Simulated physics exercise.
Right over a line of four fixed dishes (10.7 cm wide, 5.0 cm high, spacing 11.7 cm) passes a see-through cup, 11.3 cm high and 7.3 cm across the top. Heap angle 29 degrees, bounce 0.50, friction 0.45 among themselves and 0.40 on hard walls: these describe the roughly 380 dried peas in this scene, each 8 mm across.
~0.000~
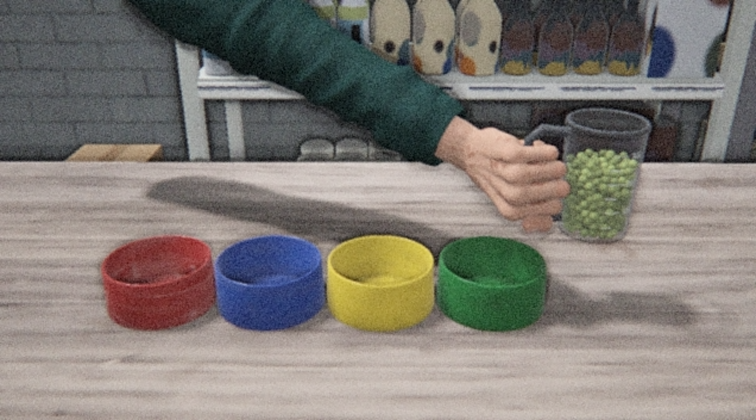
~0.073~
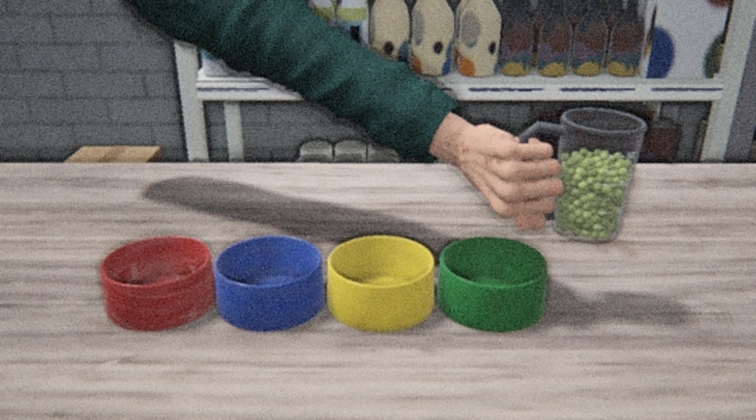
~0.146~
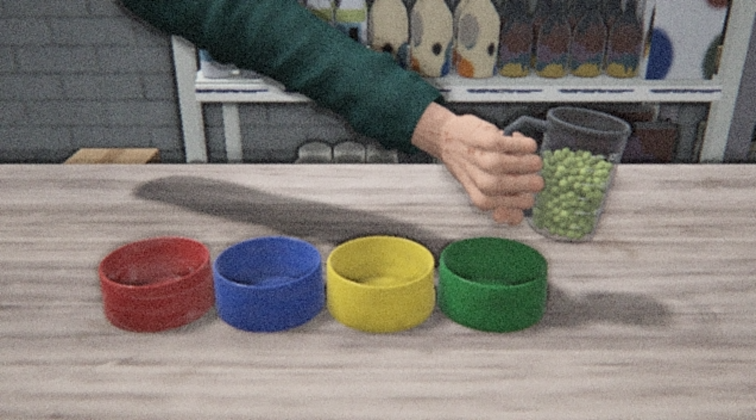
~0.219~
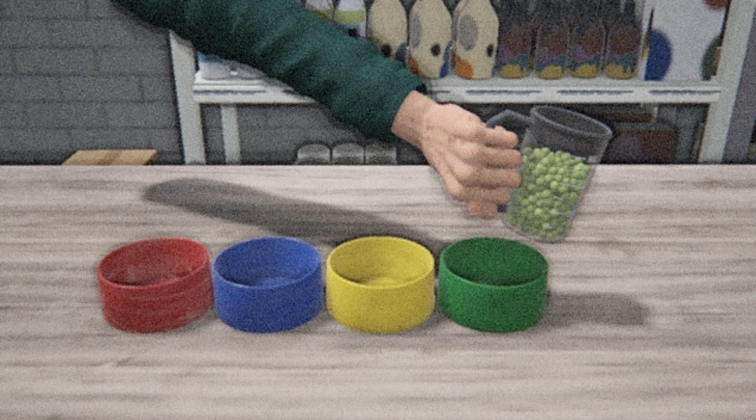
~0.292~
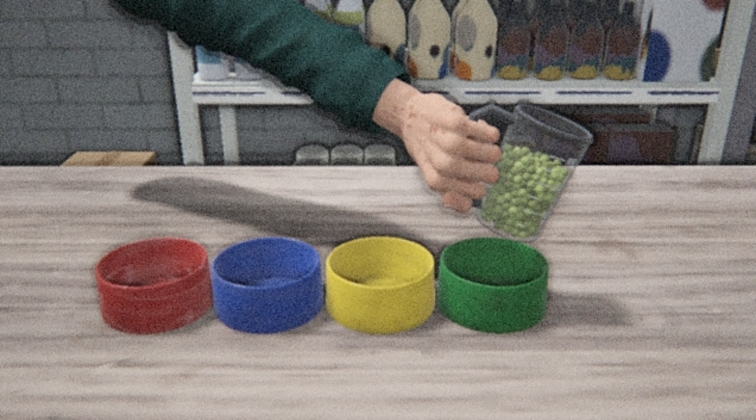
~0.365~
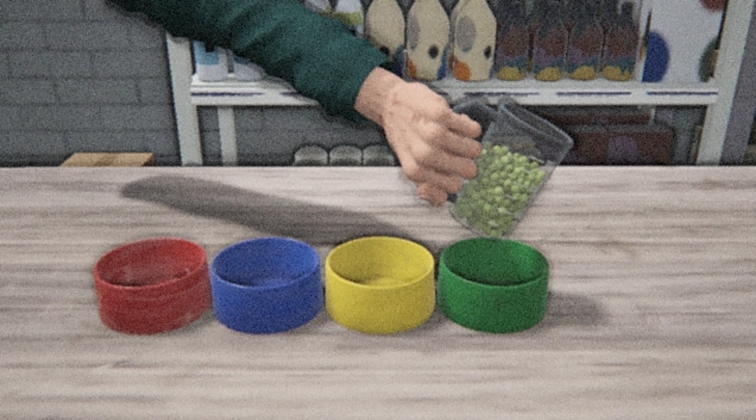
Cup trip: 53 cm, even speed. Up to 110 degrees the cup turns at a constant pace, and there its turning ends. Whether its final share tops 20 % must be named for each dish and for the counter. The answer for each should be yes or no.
Red dish - yes, blue dish - yes, green dish - no, yellow dish - no, counter - no.
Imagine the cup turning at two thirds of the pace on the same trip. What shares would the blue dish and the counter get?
Result - blue: 0; counter: 0.
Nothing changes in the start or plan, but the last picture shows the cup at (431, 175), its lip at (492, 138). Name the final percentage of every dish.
It'd finish with red at 100, blue at 0, green at 0 and yellow at 0.
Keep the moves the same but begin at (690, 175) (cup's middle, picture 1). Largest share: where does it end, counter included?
Most goes to: Blue.
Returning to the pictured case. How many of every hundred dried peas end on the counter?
The answer is roughly 5 per cent.
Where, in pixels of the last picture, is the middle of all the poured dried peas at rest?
Near (179, 292).
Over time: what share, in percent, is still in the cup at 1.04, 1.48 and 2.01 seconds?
In order, near 100 %, 75 % and 15 %.
Then, at 1.04 s, tilt 81 degrees; cup holds 100 %.
After 1.48 s, tilt 110 degrees; cup holds 75 %, blue 20 %.
After 2.01 s, tilt 110 degrees; cup holds 15 %, red 45 %, blue 30 %.
At rest (2.9 s), red 65 %, blue 30 %, green 0 %, yellow 0 %, counter 5 %.
